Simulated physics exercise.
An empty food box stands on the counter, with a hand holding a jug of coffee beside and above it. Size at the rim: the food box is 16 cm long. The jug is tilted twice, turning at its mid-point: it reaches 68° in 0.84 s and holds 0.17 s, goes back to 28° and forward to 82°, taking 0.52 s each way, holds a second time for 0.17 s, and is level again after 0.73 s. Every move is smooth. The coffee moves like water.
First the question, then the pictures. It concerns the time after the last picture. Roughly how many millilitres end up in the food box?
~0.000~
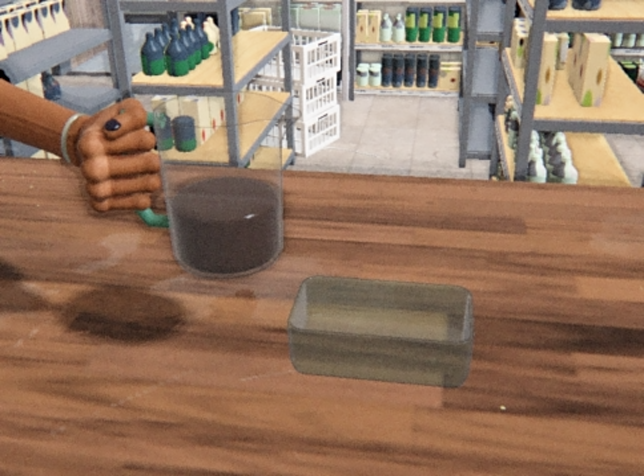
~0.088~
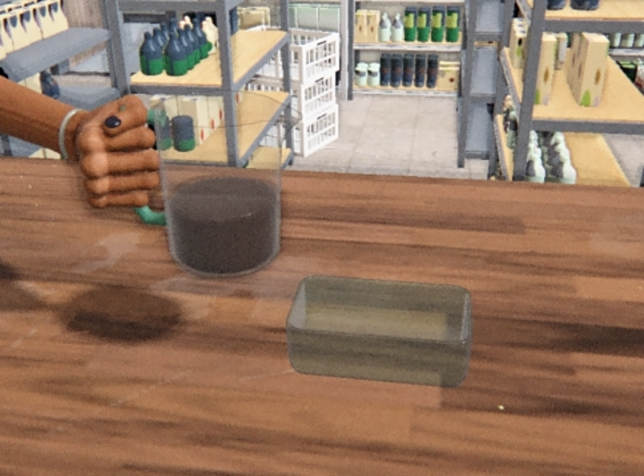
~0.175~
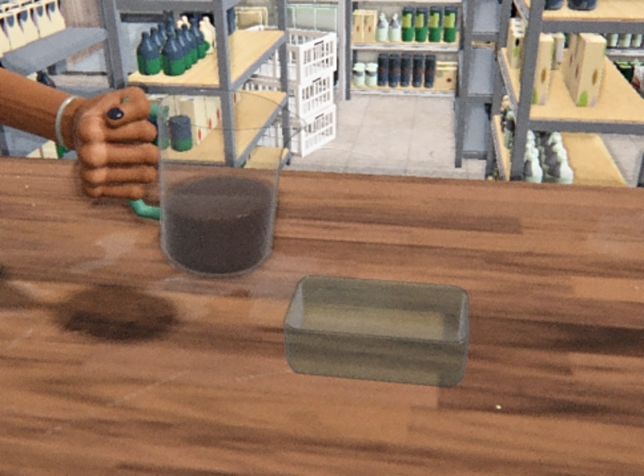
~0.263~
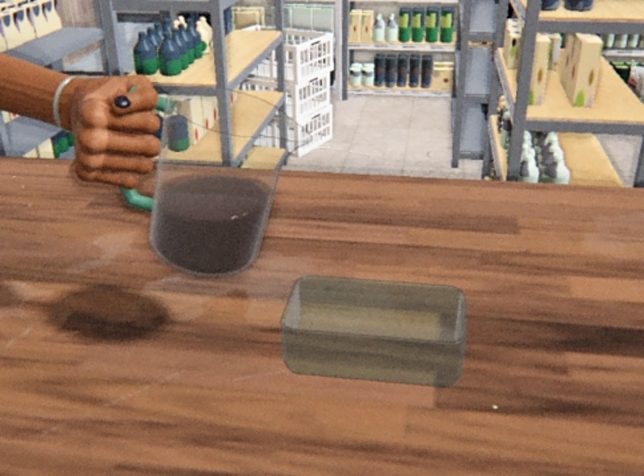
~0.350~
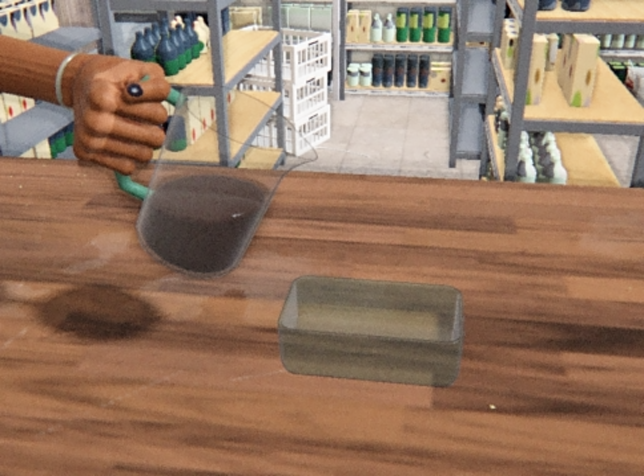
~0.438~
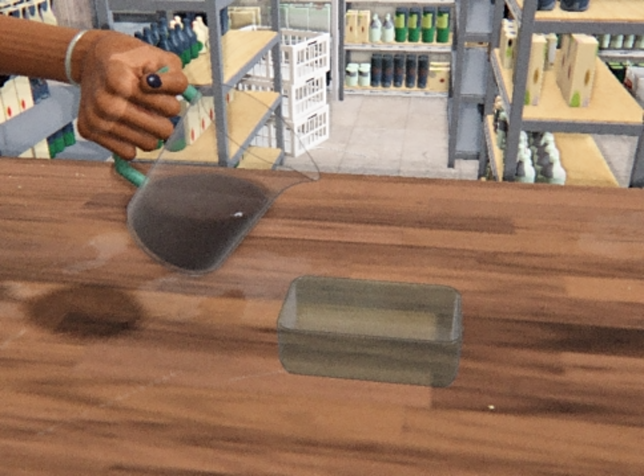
Close to 250 ml.
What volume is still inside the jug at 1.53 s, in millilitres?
Roughly 290 ml is still in it.
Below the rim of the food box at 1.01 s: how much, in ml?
At that moment it holds close to 40 ml.
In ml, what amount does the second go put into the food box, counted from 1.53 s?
Some 160 ml.
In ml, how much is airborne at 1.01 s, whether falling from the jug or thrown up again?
Around 30 ml at that moment.
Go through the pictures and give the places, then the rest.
The first picture shows tilt 0°; pouring edge (301, 114); surface from (176, 191) to (279, 197); the food box's rim runs from (296, 302) to (471, 316).
The second picture shows tilt 2°; pouring edge (302, 116); surface from (174, 192) to (276, 196).
The third picture shows tilt 7°; pouring edge (307, 125); surface from (169, 193) to (274, 197).
The fourth picture shows tilt 15°; pouring edge (312, 139); surface from (163, 192) to (269, 197).
The fifth picture shows tilt 25°; pouring edge (318, 157); surface from (155, 190) to (265, 198).
The sixth picture shows tilt 36°; pouring edge (321, 177); surface from (139, 189) to (269, 198).
After 1.01 s the tilt is 68° and the food box has 40 ml, the jug 325 ml, and 0 ml is on the counter.
After 1.53 s the tilt is 28° and the food box has 90 ml, the jug 295 ml, and 5 ml is on the counter.
After 2.22 s the tilt is 82° and the food box has 165 ml, the jug 180 ml, and 10 ml is on the counter.
After 2.74 s the tilt is 15° and the food box has 250 ml, the jug 130 ml, and 15 ml is on the counter.
In the end the food box has 250 ml, the jug 130 ml, and 15 ml is on the counter.
